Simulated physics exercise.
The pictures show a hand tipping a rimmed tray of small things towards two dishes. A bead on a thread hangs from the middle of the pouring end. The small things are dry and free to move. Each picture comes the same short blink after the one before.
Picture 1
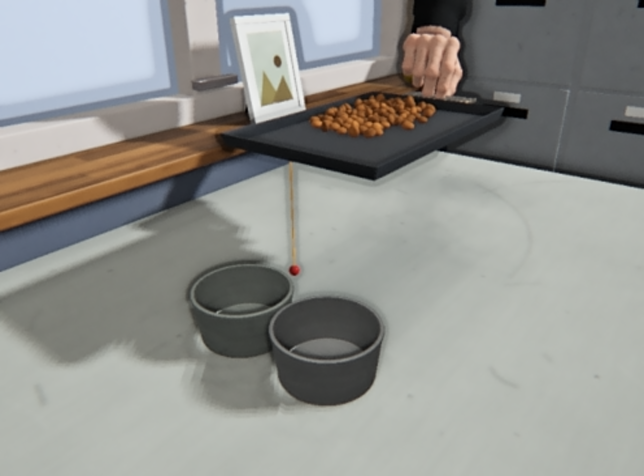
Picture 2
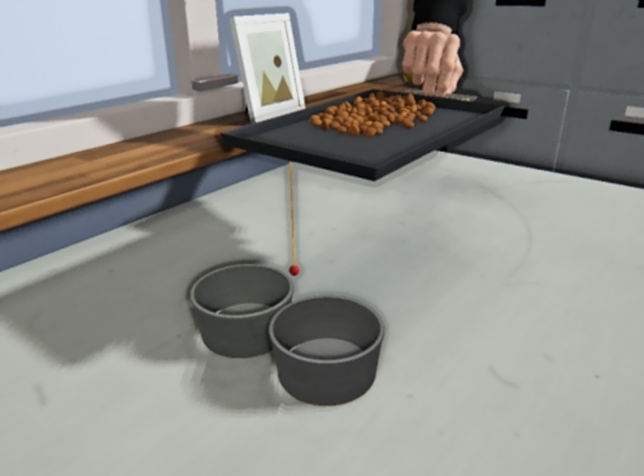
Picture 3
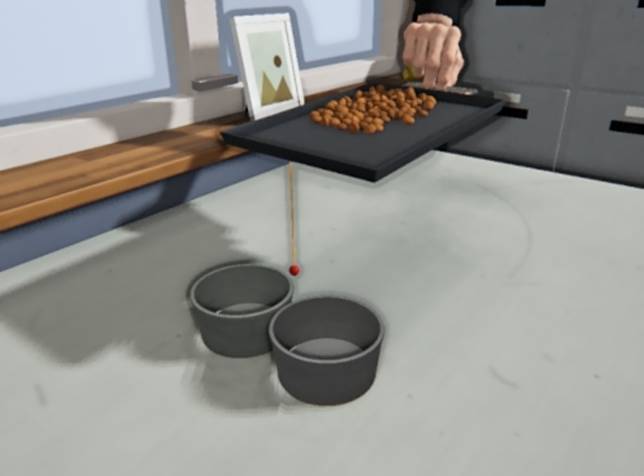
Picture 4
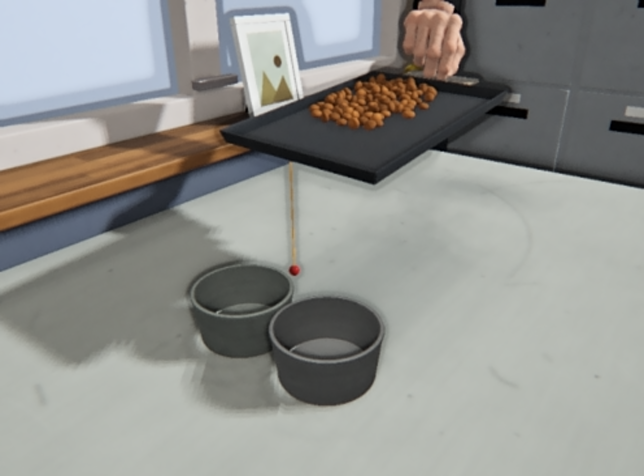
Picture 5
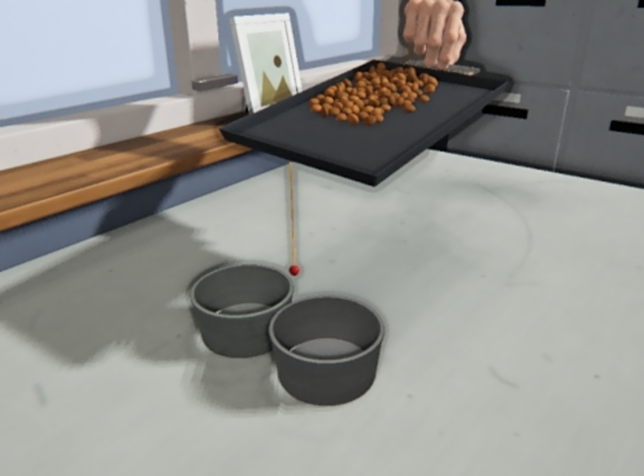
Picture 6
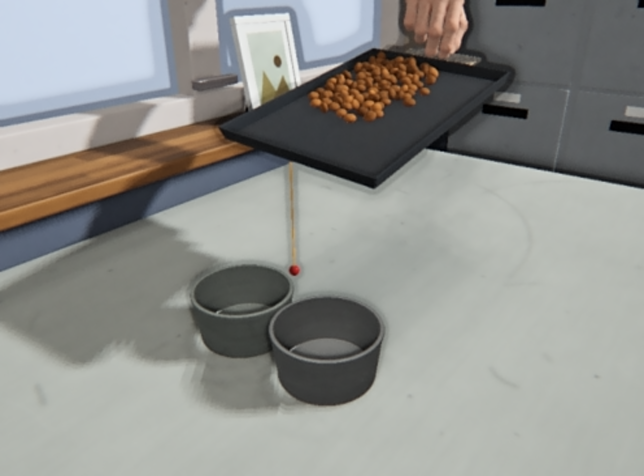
The clip opens on a hand holding a dark rimmed tray of small brown pieces nearly level above two round grey dishes, beside a thread with a red bead. The hand gradually raises the far end, tilting the tray slightly toward its near right corner, while the pieces stay clustered near the hand.
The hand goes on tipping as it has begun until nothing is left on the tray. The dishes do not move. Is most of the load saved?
The two hold more than half of the load.
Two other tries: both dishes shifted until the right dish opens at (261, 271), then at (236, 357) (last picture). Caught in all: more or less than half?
In turn: Below a half; under half.
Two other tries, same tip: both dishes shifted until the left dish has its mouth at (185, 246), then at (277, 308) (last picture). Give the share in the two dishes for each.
First some 0, then 70 per cent.
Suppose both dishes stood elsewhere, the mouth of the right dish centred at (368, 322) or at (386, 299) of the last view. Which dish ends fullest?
At the first place the right-hand dish, at the second the right one.
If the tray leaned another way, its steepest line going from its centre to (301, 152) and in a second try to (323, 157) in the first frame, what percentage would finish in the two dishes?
First some 80, then 80 per cent.
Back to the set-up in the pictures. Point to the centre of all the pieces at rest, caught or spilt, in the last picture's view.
Near (333, 367).
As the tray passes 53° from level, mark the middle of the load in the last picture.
Roughly at (349, 175).
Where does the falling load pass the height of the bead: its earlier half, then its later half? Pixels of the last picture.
Early half (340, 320), late half (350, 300).
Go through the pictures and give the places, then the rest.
The first frame shows corners of the pouring end near (226, 133) and (375, 165), level; middle of the load near (377, 116), bits of cat kibble; left dish near (207, 328); right dish near (291, 373); bead on its thread near (294, 270).
The second frame shows corners of the pouring end near (226, 132) and (375, 166), level; middle of the load near (377, 115).
The third frame shows corners of the pouring end near (225, 131) and (375, 167), tipped barely, lowest at the right corner; middle of the load near (377, 110).
The fourth frame shows corners of the pouring end near (225, 130) and (375, 170), tipped a little, lowest at the right corner; middle of the load near (377, 102).
The fifth frame shows corners of the pouring end near (224, 128) and (375, 173), tipped a little, lowest at the right corner; middle of the load near (378, 95).
The sixth frame shows corners of the pouring end near (224, 126) and (374, 175), tipped a little, lowest at the right corner; middle of the load near (378, 87); left dish near (207, 328); right dish near (291, 373).
Shortly afterwards, tray tipped steeply; near two thirds on the tray; only a few in the right dish; only a few in the left dish; only a few outside both; near a quarter in the air.
Next, tray tipped right over; a little on the tray; near half in the right dish; only a few in the left dish; near a quarter outside both; a little in the air.
Some moments later, tray tipped past a quarter turn; near two thirds in the right dish; only a few in the left dish; near a quarter outside both.
In the end, tray tipped past a quarter turn; near two thirds in the right dish; only a few in the left dish; near a quarter outside both.
